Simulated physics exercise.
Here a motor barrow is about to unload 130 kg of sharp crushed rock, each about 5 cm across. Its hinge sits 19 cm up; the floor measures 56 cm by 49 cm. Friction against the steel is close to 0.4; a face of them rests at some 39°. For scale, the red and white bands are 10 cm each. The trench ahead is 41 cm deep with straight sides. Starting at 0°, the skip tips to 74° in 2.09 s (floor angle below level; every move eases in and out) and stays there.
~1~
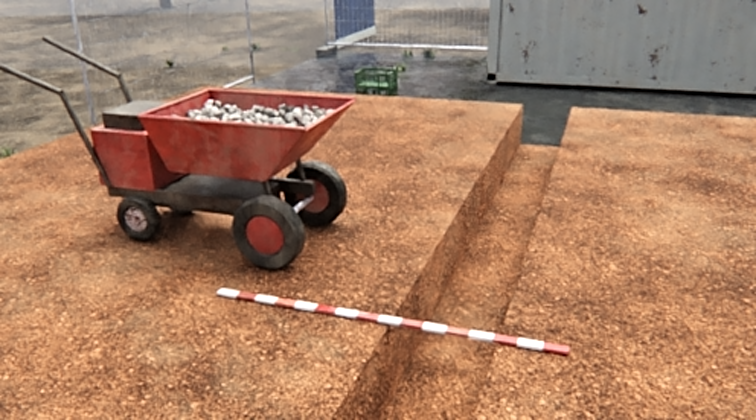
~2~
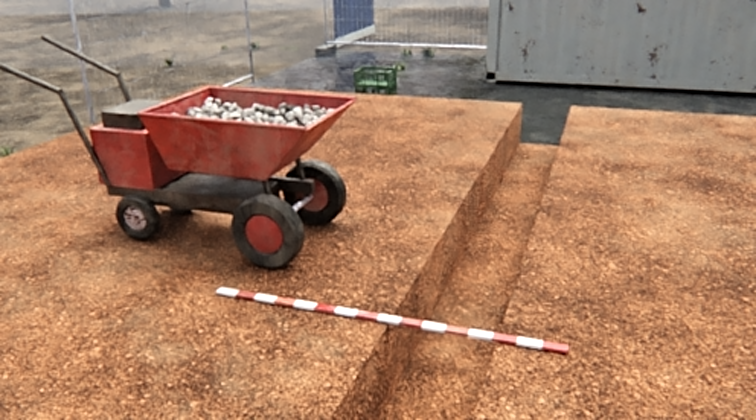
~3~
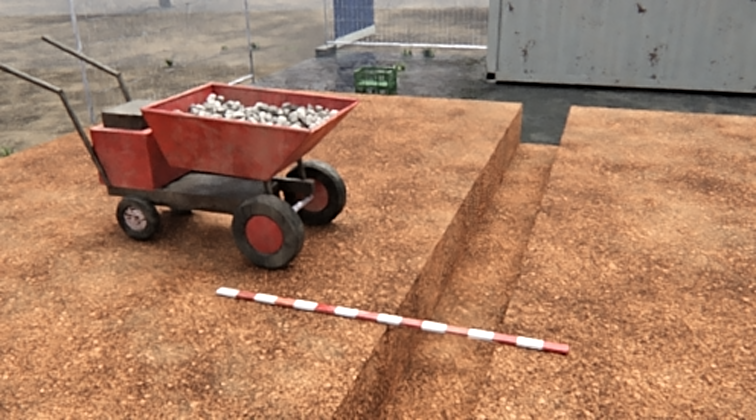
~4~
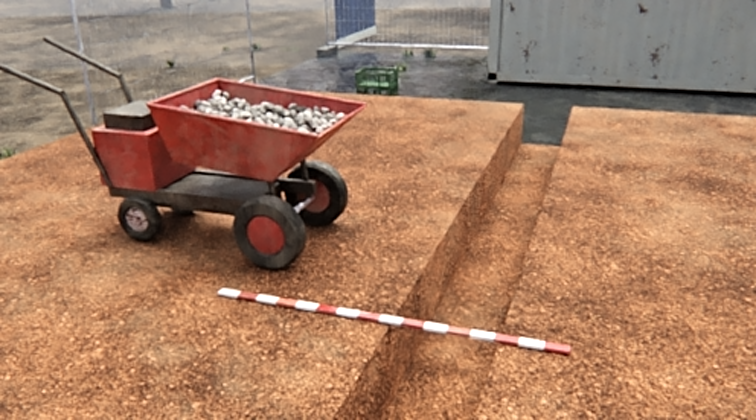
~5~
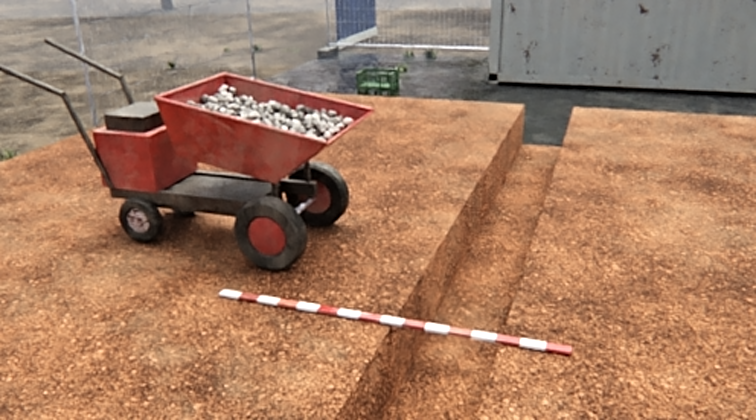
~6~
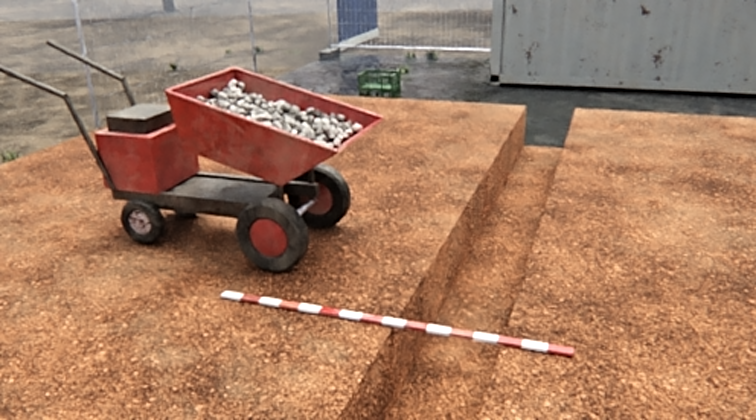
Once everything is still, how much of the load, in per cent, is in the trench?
Roughly 68 per cent ends in the trench.
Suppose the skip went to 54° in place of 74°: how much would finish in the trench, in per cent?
It would be near 5 per cent.
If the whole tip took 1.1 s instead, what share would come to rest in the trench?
Then about 70 per cent.
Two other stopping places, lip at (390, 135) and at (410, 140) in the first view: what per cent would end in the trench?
First some 85, then 35 per cent.
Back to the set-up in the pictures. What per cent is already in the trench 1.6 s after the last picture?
About 35 per cent by then.
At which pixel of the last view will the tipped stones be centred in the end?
Around (468, 329).
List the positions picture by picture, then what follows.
In the first frame, the skip is at 0°, its lip at (305, 130); the top of the load is at (264, 111).
In the second frame, lip at (306, 129), floor tilted 1°, highest stones at (264, 110).
In the third frame, lip at (310, 132), floor tilted 3°, highest stones at (255, 108).
In the fourth frame, lip at (318, 137), floor tilted 6°, highest stones at (226, 101).
In the fifth frame, lip at (327, 143), floor tilted 10°, highest stones at (224, 96).
In the sixth frame, the skip is at 15°, its lip at (337, 152); the top of the load is at (233, 91).
Then, 1.0 s after the last picture the floor is at 63°, 100 % in the skip; the foremost stones are at (407, 218).
Then, 1.6 s after the last picture the floor is at 74°, 55 % in the skip, 12 % short of the trench, 34 % in the trench; the foremost stones are at (515, 334).
Then, 1.9 s after the last picture the floor is at 74°, 28 % in the skip, 13 % short of the trench, 58 % in the trench; the foremost stones are at (518, 324).
Then, 3.9 s after the last picture the floor is at 74°, 19 % in the skip, 12 % short of the trench, 68 % in the trench; the foremost stones are at (518, 324).
